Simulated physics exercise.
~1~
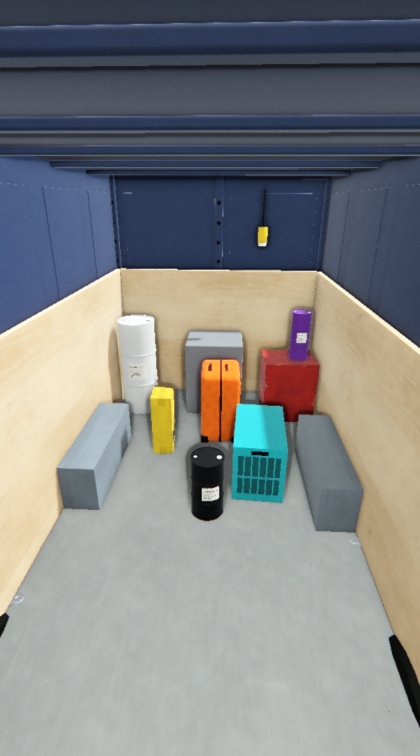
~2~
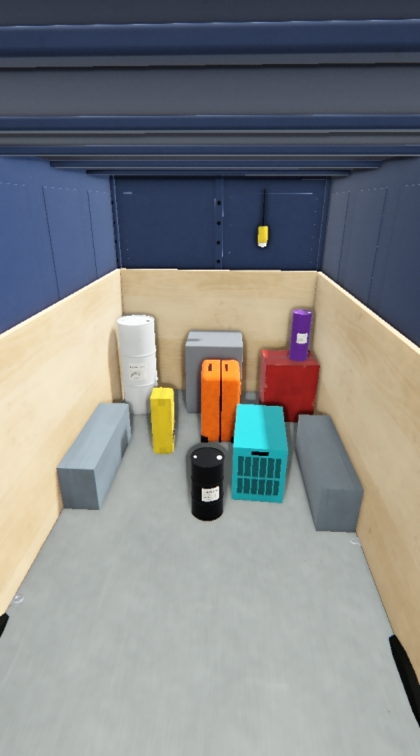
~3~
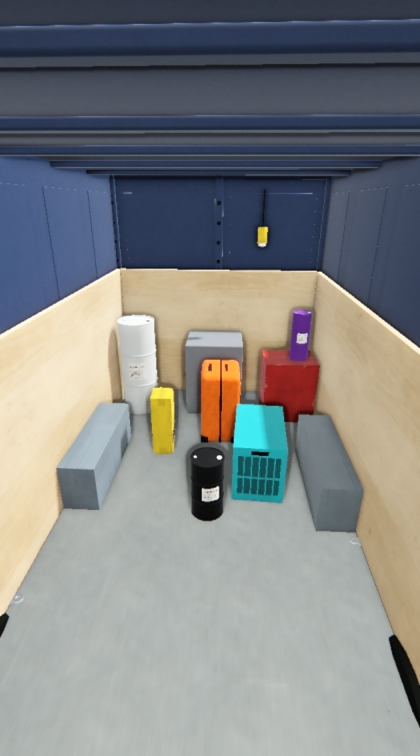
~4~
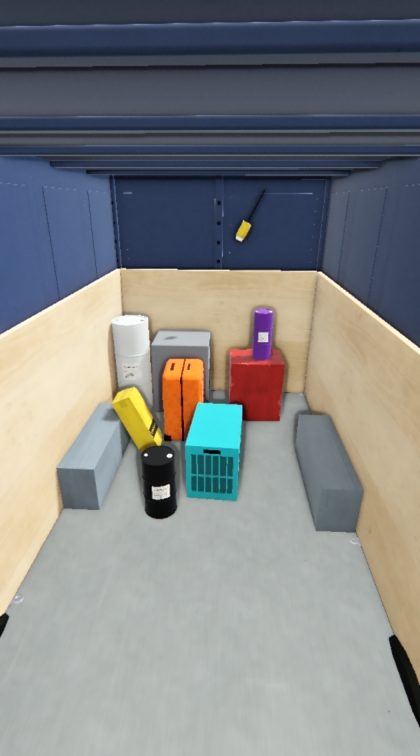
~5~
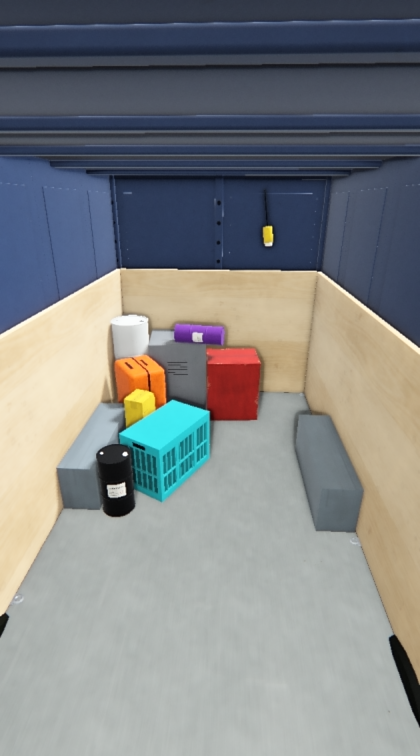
We see drums, boxes, a case and a turquoise chest standing still in a van's load bay before sliding left; the yellow box tilts, and the purple canister ends on its side while the black canister, orange case, red box and turquoise chest remain upright, shifted left.
